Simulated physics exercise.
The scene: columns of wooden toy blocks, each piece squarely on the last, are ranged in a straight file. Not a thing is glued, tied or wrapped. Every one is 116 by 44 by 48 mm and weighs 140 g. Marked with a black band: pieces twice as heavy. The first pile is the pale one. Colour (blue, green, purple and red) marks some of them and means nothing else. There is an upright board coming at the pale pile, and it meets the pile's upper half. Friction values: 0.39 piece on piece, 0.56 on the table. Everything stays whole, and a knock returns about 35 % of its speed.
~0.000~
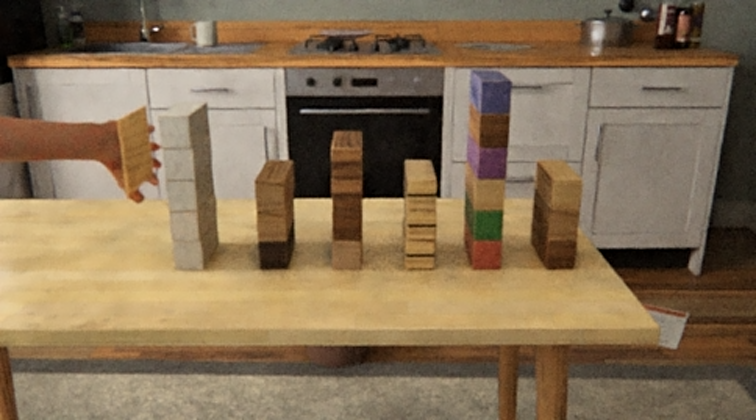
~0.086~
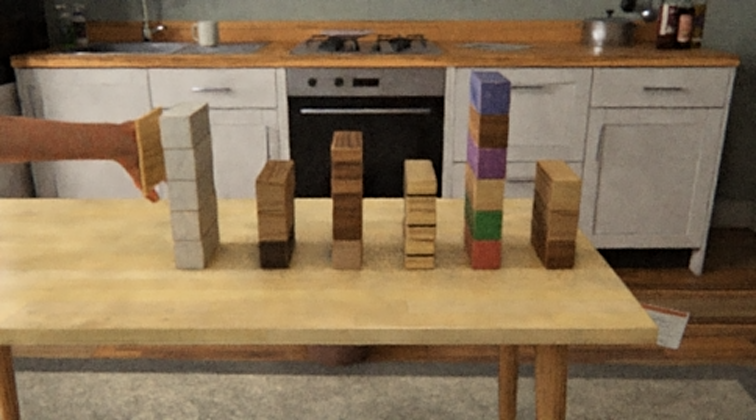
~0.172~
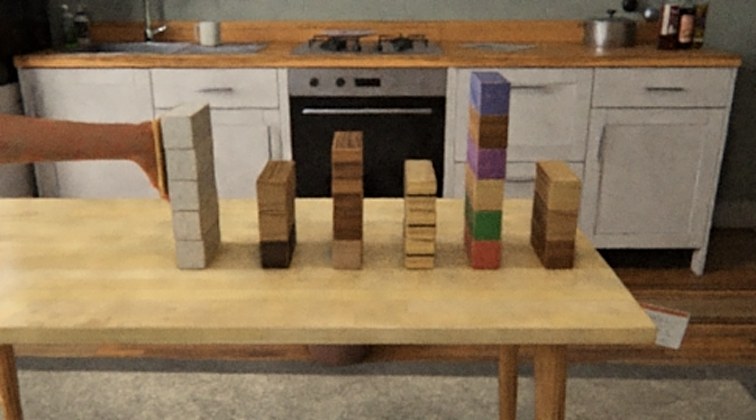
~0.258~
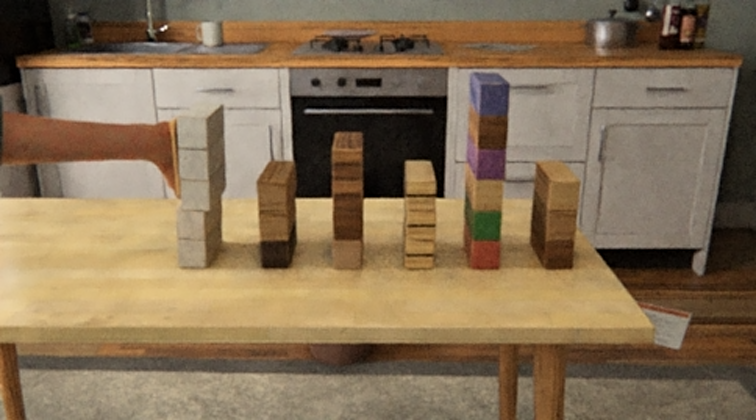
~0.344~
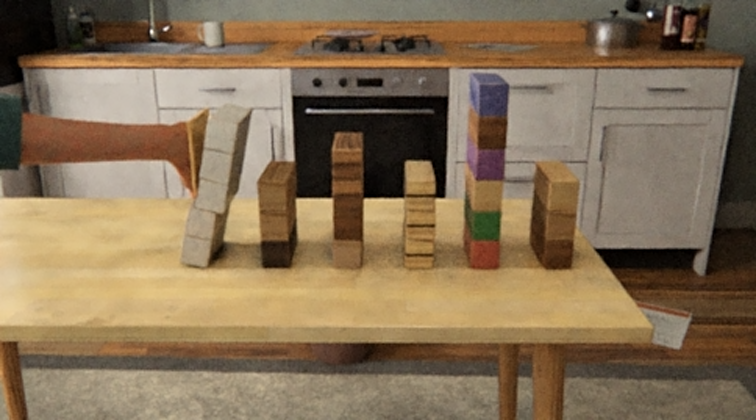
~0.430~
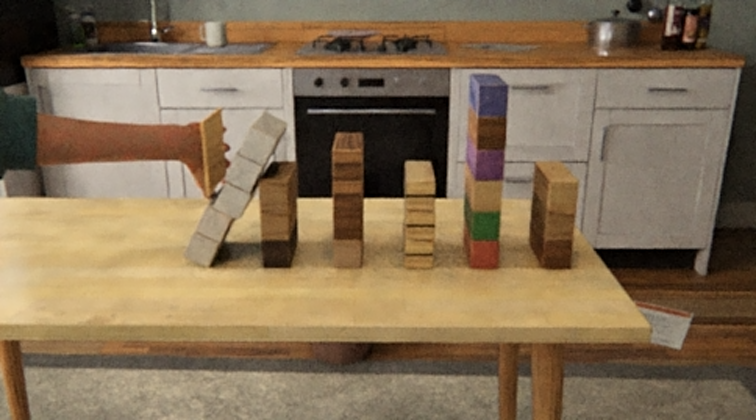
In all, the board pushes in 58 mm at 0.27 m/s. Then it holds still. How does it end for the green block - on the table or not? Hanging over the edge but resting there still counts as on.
The green block is still on the table.
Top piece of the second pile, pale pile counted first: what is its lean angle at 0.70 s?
It tilts close to 30 degrees.
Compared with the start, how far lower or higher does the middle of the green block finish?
5 cm lower.
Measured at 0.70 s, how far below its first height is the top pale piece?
6 cm.
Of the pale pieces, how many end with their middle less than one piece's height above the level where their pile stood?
2.
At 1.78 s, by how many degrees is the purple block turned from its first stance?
Angle from initial pose, roughly 150 deg - estimate.
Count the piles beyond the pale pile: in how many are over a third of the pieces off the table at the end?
It adds up to 2.
Around 0.70 s, 5 of the pale pile down; none of the 19 other blocks off the table, 7 disturbed; green block unmoved.
Around 1.28 s, 5 of the pale pile down; none of the 19 other blocks off the table, 19 disturbed; green block tipped 36°; blue block tipped 37°, 40 mm lower.
Around 1.78 s, 5 of the pale pile down; 5 of the 19 other blocks off the table; green block on its side; purple block upside down.
Finally (2.0 s), 5 of the pale pile down; 5 of the 19 other blocks off the table; green block on its side; purple block tipped 70°, 81 cm lower; blue block tipped 66°, 97 cm lower. Seen by the last camera, middles, green block near (540, 243).
